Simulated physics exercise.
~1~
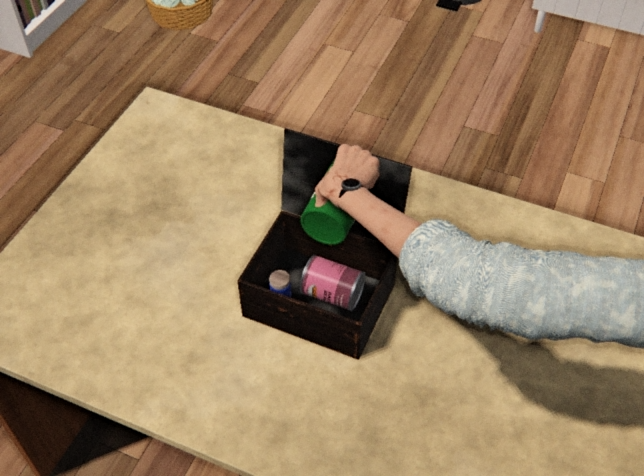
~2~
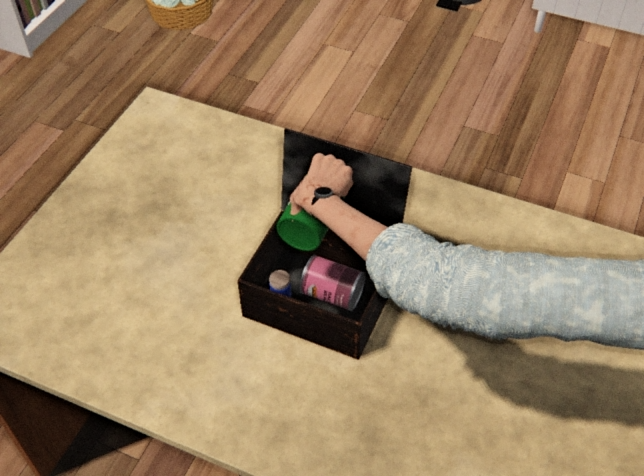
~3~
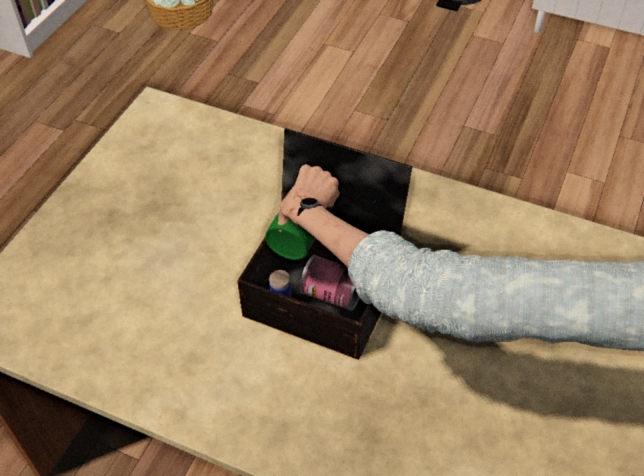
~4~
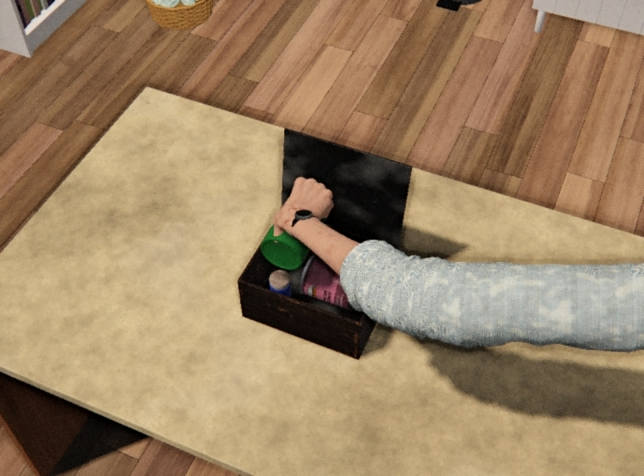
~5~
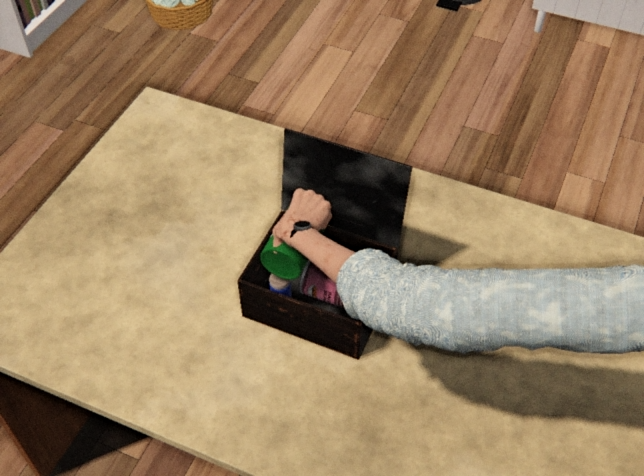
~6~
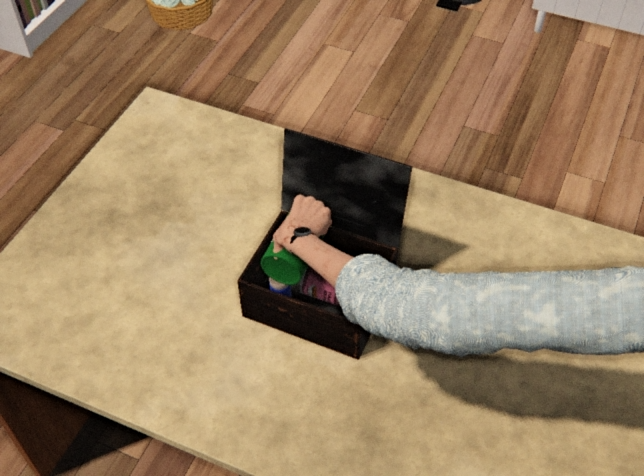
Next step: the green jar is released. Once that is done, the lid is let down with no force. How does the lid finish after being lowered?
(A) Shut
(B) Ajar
Option B: Ajar.
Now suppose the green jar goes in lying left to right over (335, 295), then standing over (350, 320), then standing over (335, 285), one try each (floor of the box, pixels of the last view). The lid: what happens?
The first time the lid goes down fully, the second time it can't shut, and the third time it can't shut.
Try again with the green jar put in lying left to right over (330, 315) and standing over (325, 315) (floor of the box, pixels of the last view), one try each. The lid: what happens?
First, it closes; second, it will not close.
Then, 0.40 s on from there, green jar shifted about its own width near (286, 257); blue shaker turned 11° from how it was put.
Then, 0.90 s on from there, lid starting down; green jar shifted about its own width near (293, 248); pink tin shifted a little.
Then, 1.50 s on from there, lid 77° above the rim; green jar shifted about its own width near (293, 248); pink tin shifted a little.
Then, 3.90 s on from there, lid 81° above the rim; green jar shifted about its own width near (294, 247); pink tin shifted a little.
In the end, lid 83° above the rim; moved from the start, green jar and pink tin; blue shaker unmoved. At the end, from the last picture's camera, green jar near (294, 247).
